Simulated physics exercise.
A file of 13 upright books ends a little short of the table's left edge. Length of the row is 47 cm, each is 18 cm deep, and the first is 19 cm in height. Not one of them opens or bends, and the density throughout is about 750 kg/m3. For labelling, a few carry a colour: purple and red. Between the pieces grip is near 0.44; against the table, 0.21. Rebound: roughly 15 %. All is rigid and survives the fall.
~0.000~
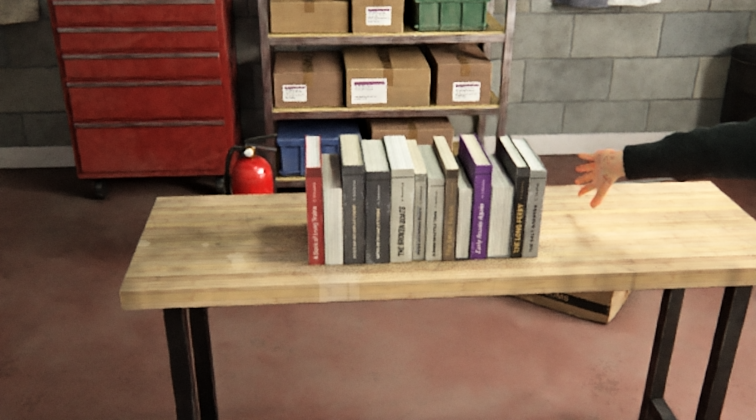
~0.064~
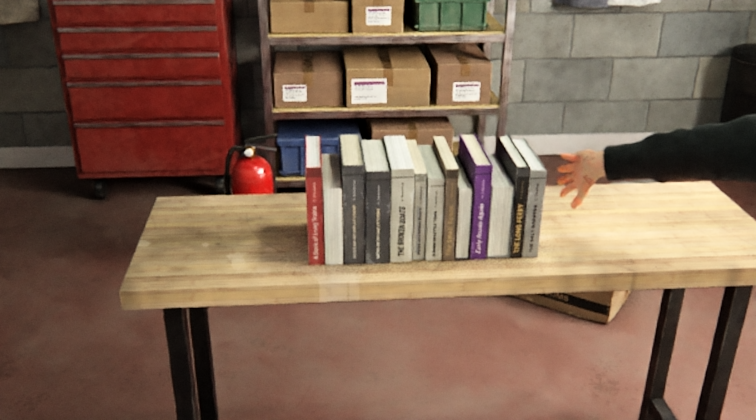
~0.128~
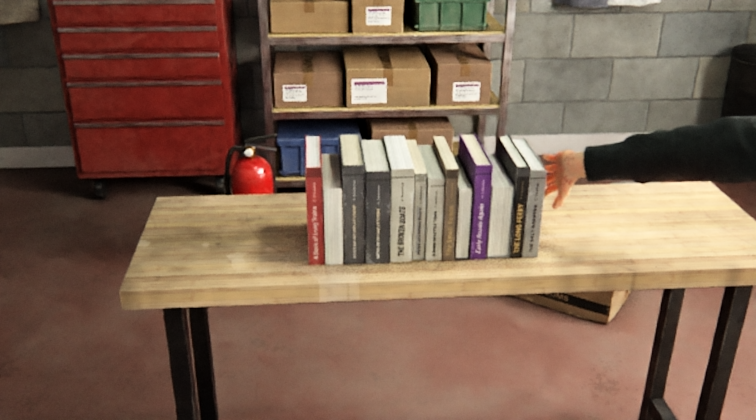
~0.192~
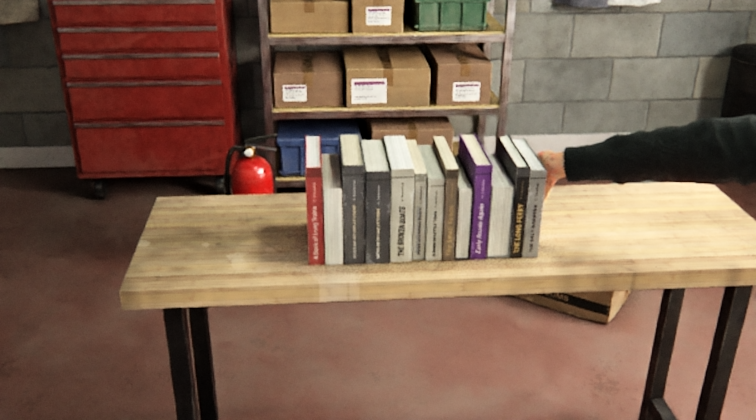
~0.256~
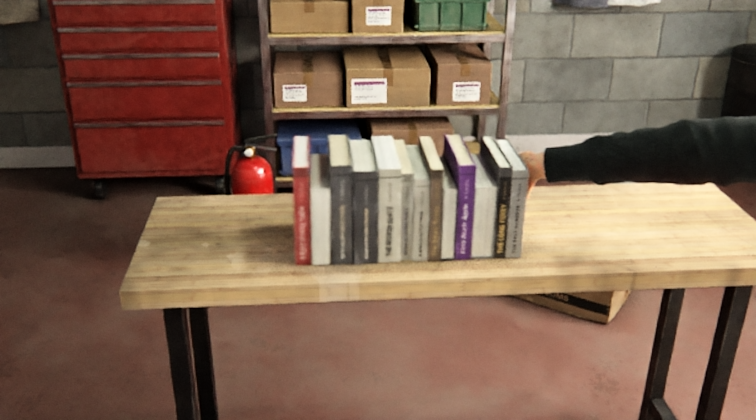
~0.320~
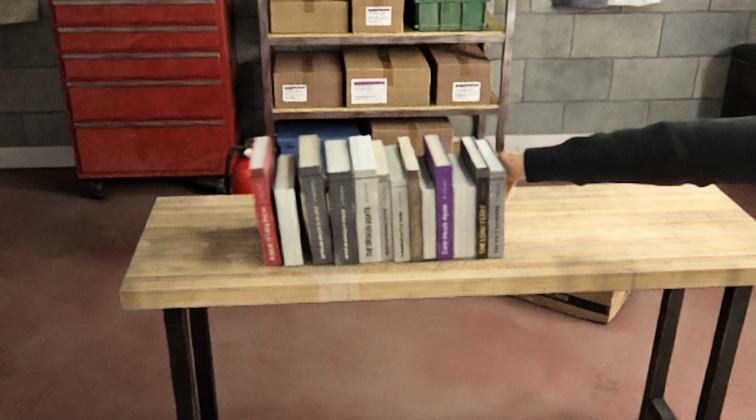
The clip shows a hand reaching in from the right toward a row of upright books on a wooden table, then pushing the whole row leftward, with the red book at the left end beginning to lean left.
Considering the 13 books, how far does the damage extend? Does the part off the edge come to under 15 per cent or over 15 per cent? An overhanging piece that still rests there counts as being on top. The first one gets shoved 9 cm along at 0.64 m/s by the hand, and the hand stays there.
It comes to fewer than 15 in 100 of them.
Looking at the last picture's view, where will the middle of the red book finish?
Resting position, last image: About (111, 246).
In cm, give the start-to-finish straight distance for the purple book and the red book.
Moved: Purple 10, red 40.
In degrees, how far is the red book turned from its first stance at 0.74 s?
About 90°.
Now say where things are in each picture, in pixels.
In the first picture (pixels give the middle of a visible side), hand (609, 168) 13 cm from the first; red book (315, 218); purple book (481, 214); none has stirred.
In the second picture, hand (589, 169) 9 cm from the first; red book (315, 218).
In the third picture, hand (570, 169) 46 mm from the first; red book (315, 218).
In the fourth picture, hand (550, 170) 5 mm from the first; red book (315, 218).
In the fifth picture, hand (531, 171) 36 mm in; purple book (465, 214) 32 mm from its place; red book (302, 218) 25 mm from its place; movement in 13 of them.
In the sixth picture, hand (511, 171) 8 cm in; red book (265, 218) 6° from how it stood; purple book (445, 215) 3° from how it stood; movement in 13 of them.
After 0.38 s, none of the 13 books off the edge, 13 disturbed; red book 22° from how it stood; purple book 11° from how it stood.
After 0.42 s, none of the 13 books off the edge, 13 disturbed; red book 38° from how it stood; purple book 18° from how it stood.
After 0.54 s, none of the 13 books off the edge, 13 disturbed; red book on its side; purple book 35° from how it stood.
After 0.74 s, none of the 13 books off the edge, 13 disturbed; red book on its side; purple book 47° from how it stood.
In the end (1.4 s), none of the 13 books off the edge, 13 disturbed; red book on its side; purple book 52° from how it stood. That is 0 per cent. From the last view, middles, red book near (111, 246), purple book near (404, 208).
